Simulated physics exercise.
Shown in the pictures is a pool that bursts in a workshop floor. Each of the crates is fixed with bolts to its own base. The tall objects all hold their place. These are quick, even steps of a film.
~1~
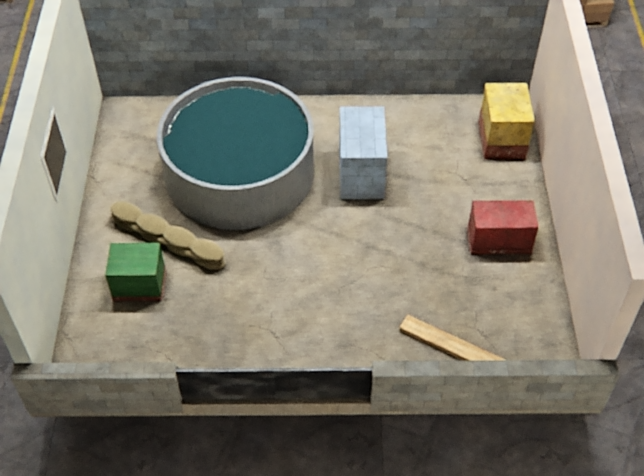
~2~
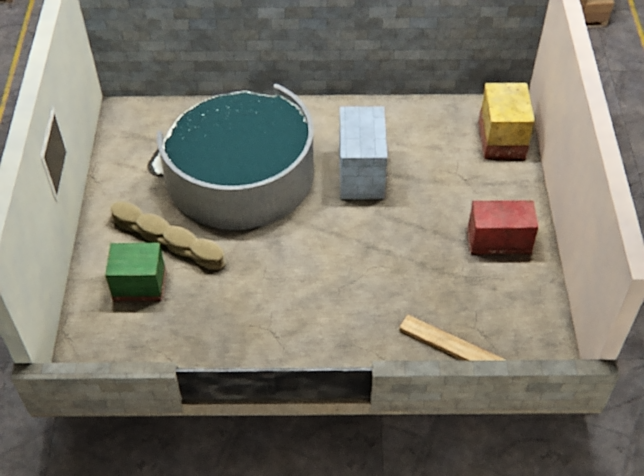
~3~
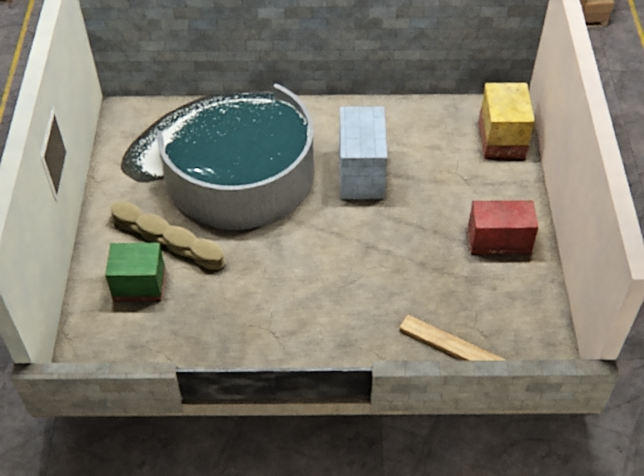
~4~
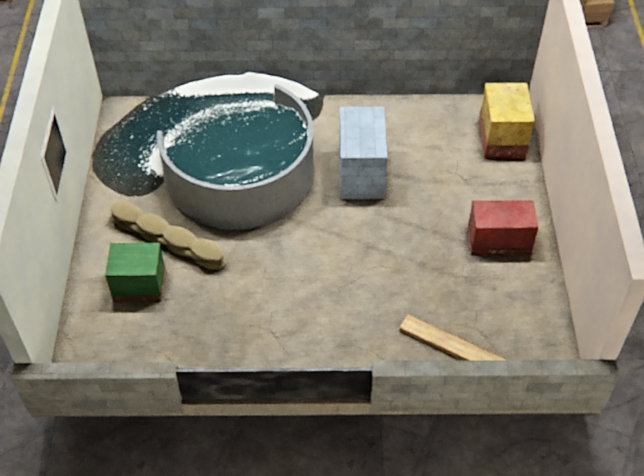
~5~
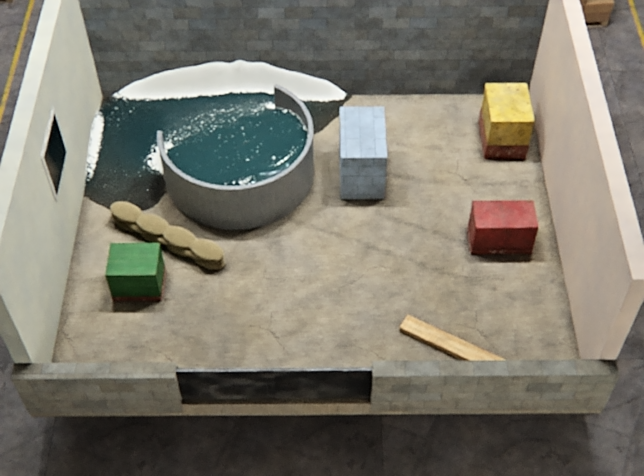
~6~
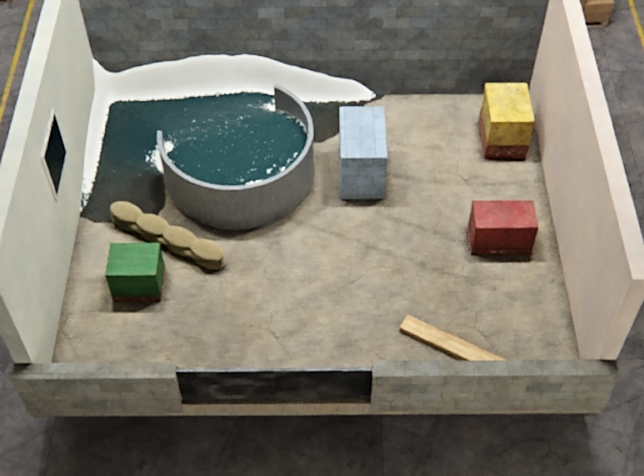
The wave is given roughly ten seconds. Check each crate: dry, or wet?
Outcome: The green crate is lapped by the water. The yellow crate is left alone by the water. The red crate is lapped by the water.
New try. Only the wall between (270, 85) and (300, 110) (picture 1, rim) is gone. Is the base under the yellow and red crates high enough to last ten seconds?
My take: The yellow one gets flooded, while the red one gets flooded.
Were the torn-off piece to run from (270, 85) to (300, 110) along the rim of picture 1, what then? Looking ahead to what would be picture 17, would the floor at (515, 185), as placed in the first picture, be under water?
Pretty sure it's in a puddle at that location.
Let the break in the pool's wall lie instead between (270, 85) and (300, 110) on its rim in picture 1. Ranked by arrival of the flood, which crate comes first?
My answer: The yellow one.
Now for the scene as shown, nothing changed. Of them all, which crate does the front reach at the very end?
It's the one in red.
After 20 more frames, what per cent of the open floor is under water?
About 70 per cent.
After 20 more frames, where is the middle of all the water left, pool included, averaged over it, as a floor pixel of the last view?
Centre of mass: Roughly (231, 188).
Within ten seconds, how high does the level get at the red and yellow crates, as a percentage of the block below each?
220 and 80 per cent, roughly.
A moment on, water covers 25 % of the floor; the green crate not reached, the yellow crate water round its plinth, the red crate not reached.
Next, water covers 40 % of the floor; the green crate water round its plinth, the yellow crate water round its plinth, the red crate water round its plinth.
Then, water covers 70 % of the floor; the green crate water round its plinth, the yellow crate water round its plinth, the red crate water round its plinth.
Later, water covers 95 % of the floor; the green crate water round its plinth, the yellow crate water round its plinth, the red crate water round its plinth.
In the end, water covers 100 % of the floor; the green crate was topped, the yellow crate stayed above the water, the red crate was topped.
